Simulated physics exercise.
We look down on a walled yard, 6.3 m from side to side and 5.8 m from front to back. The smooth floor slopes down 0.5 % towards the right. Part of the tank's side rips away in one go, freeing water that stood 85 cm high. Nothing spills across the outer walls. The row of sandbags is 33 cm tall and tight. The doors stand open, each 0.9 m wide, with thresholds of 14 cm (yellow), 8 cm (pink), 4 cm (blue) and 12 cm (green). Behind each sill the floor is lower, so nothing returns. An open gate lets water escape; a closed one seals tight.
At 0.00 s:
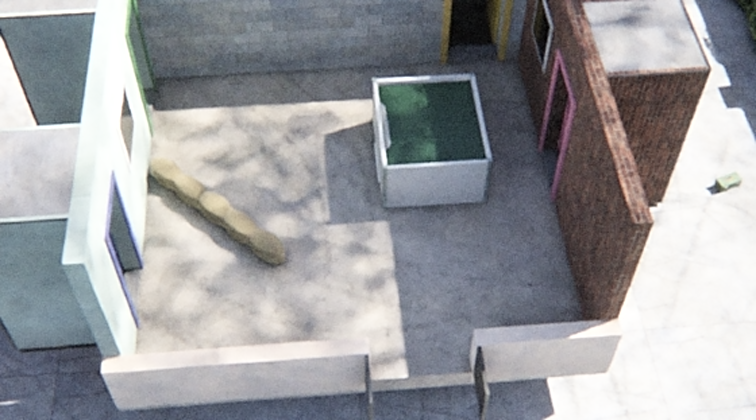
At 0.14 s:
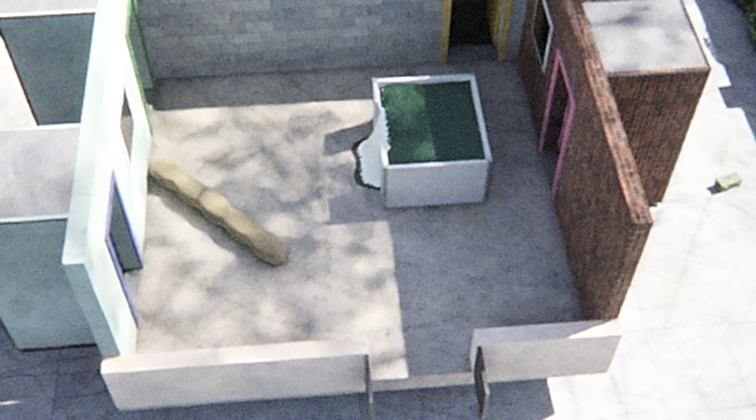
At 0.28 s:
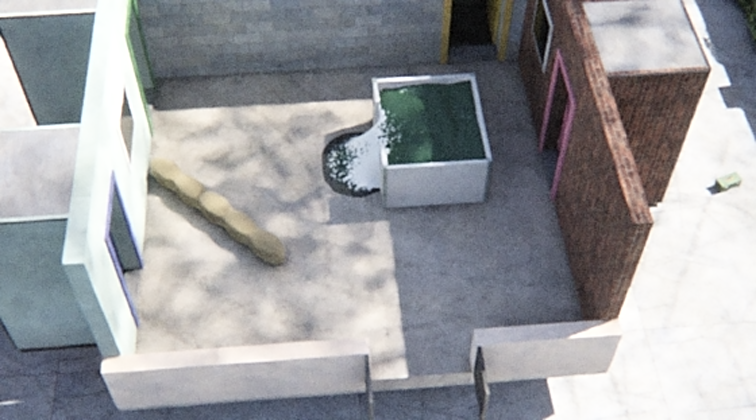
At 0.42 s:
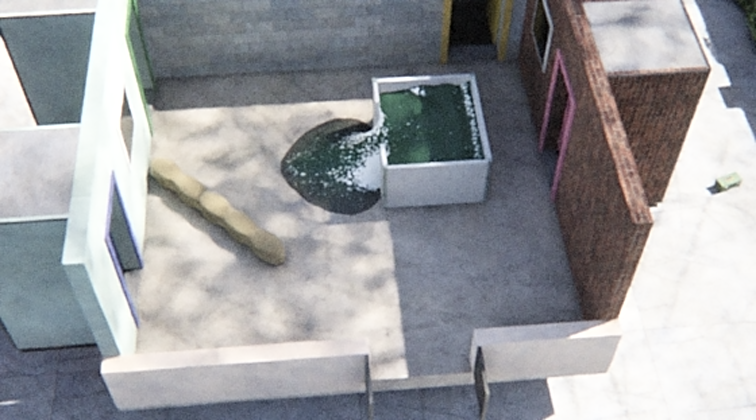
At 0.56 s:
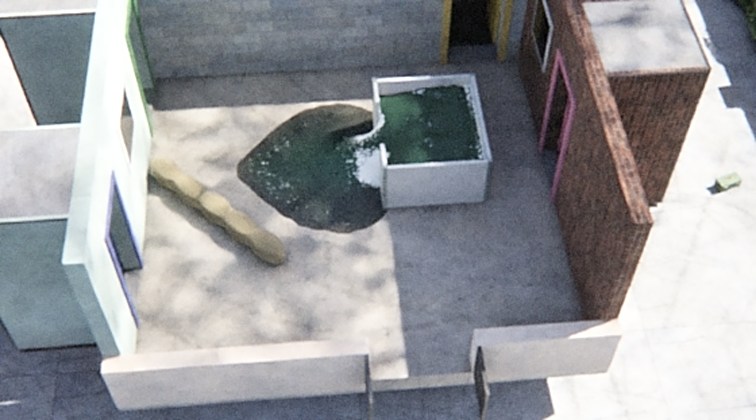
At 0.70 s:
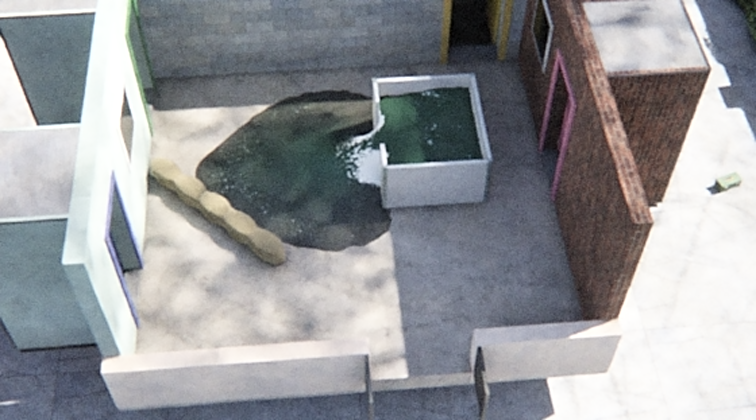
Dark green water bursts through the torn left side of a pale, square tank, foaming white at the gap, then spreads leftward across the floor in a widening dark pool that nears a lumpy tan barrier. The tank stands toward the back of a walled yard, seen from above by a still camera. A pale green wall stands left, grey blocks behind, and red-brown brick with a pink-framed doorway right.
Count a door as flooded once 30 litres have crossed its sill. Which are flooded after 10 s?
The water let in: At the yellow door it keeps below the limit; at the pink door it keeps below the limit; at the blue door it keeps below the limit; at the green door it exceeds the limit.
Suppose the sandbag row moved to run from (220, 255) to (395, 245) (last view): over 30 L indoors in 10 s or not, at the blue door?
Against that limit: Blue over.
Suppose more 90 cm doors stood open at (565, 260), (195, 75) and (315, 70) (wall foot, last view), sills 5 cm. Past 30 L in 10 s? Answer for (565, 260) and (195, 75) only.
In turn: Not over, above.
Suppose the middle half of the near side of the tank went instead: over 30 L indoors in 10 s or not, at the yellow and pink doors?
Against that limit: Yellow under, pink under.
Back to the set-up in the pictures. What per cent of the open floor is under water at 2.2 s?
Some 40 per cent of it.
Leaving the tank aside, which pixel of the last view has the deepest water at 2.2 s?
At about (156, 81).
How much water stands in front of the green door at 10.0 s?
About 8.5 cm.
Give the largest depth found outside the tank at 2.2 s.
Roughly 44 cm.
After 1.4 s water covers 35 % of the floor and is deepest (42 cm) near (376, 164); yellow door not reached, pink door not reached, blue door not reached, green door 19 cm at the sill, 1 L in.
After 2.2 s water covers 40 % of the floor and is deepest (44 cm) near (156, 81); yellow door not reached, pink door not reached, blue door not reached, green door 28 cm at the sill, 28 L in.
After 3.5 s water covers 45 % of the floor and is deepest (28 cm) near (156, 81); yellow door not reached, pink door not reached, blue door 1 cm at the sill, 0 L in, green door 23 cm at the sill, 116 L in.
After 6.0 s water covers 70 % of the floor and is deepest (18 cm) near (515, 84); yellow door 4 cm at the sill, 0 L in, pink door not reached, blue door 1 cm at the sill, 0 L in, green door 14 cm at the sill, 159 L in.
After 10.0 s water covers 90 % of the floor and is deepest (14 cm) near (515, 354); yellow door 11 cm at the sill, 3 L in, pink door 6 cm at the sill, 0 L in, blue door 2 cm at the sill, 0 L in, green door 8 cm at the sill, 163 L in.
